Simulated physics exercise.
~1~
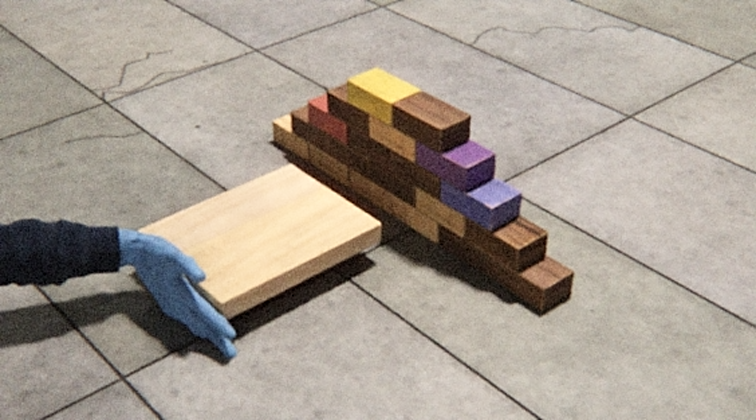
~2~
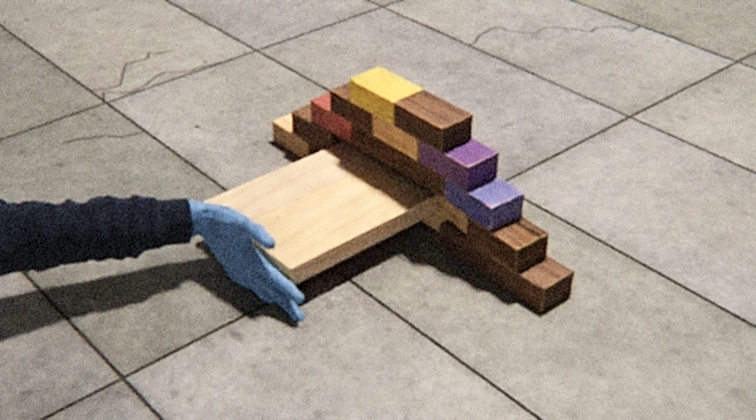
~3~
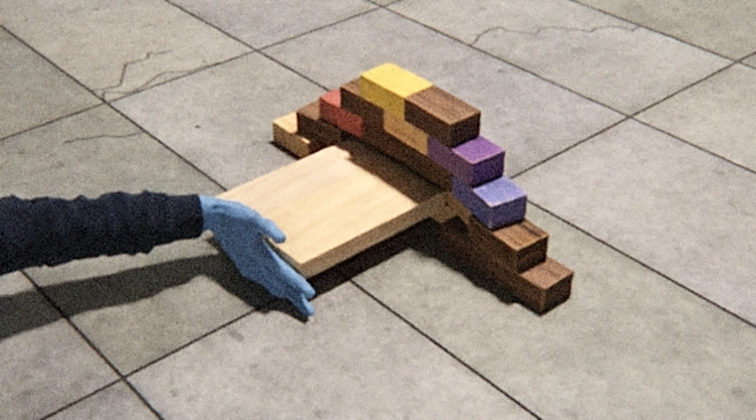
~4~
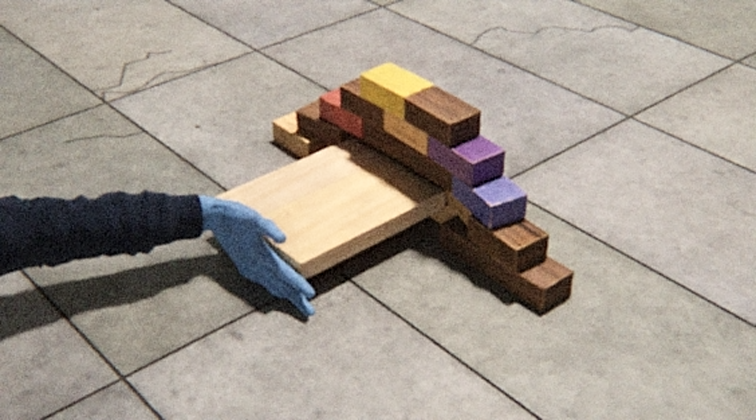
A gloved hand slid a long, pale block of wood into the side of a stepped wall of wooden toy blocks, nudging the yellow, red and purple pieces slightly right before it stopped, leaving the wall shifted but still standing.
